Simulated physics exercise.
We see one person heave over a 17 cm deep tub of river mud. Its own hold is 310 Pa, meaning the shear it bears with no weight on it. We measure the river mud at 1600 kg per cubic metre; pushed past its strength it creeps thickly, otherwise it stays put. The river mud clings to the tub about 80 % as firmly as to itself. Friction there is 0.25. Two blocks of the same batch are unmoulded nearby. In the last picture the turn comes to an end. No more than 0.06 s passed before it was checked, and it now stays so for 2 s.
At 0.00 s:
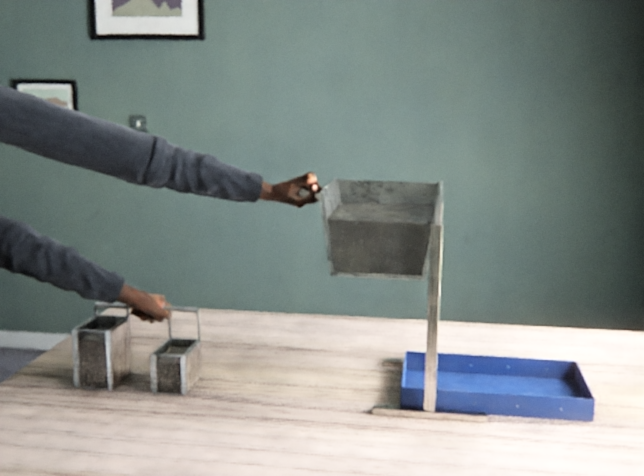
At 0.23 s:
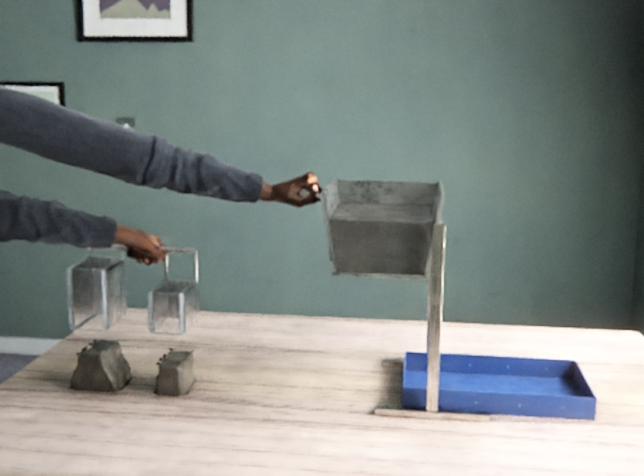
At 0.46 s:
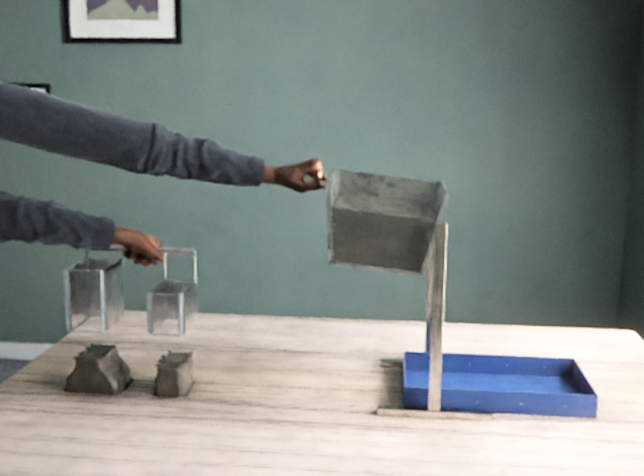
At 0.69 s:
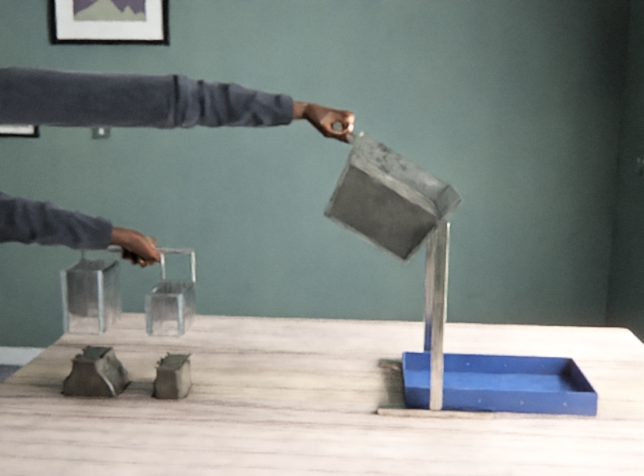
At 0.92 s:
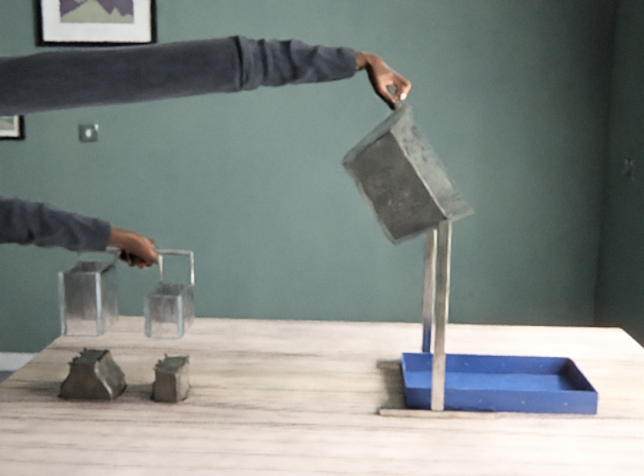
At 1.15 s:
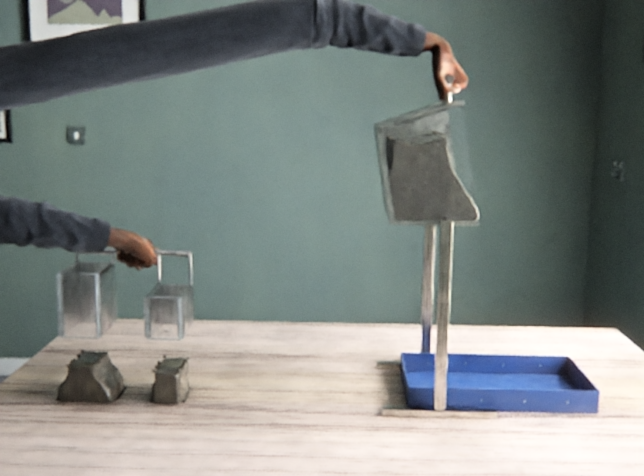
On a wooden table, hands unmould two grey mud blocks, then steeply tilt a tub rightward.
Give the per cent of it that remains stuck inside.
Some 49 per cent remains inside.
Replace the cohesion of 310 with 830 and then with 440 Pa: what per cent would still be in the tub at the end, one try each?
100 in a hundred, followed by 55 in a hundred.
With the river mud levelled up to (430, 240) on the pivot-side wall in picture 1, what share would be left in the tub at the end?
Then about 85 %.
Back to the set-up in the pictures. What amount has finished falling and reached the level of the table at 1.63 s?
By then close to 35 % is down.
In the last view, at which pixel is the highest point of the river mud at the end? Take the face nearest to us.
I'd point to somewhere around (411, 185).
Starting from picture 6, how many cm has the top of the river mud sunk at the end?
Roughly 10 cm.
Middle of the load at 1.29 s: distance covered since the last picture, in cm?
Shift: Some 5 cm.
After 1.29 s, the tub is at 81 degrees and holds 83 %.
After 1.46 s, the tub is at 81 degrees and holds 56 %.
After 1.63 s, the tub is at 81 degrees and holds 49 %.
After 1.80 s, the tub is at 81 degrees and holds 49 %.
After 3.15 s, at the end, the tub is at 81 degrees and holds 49 %.
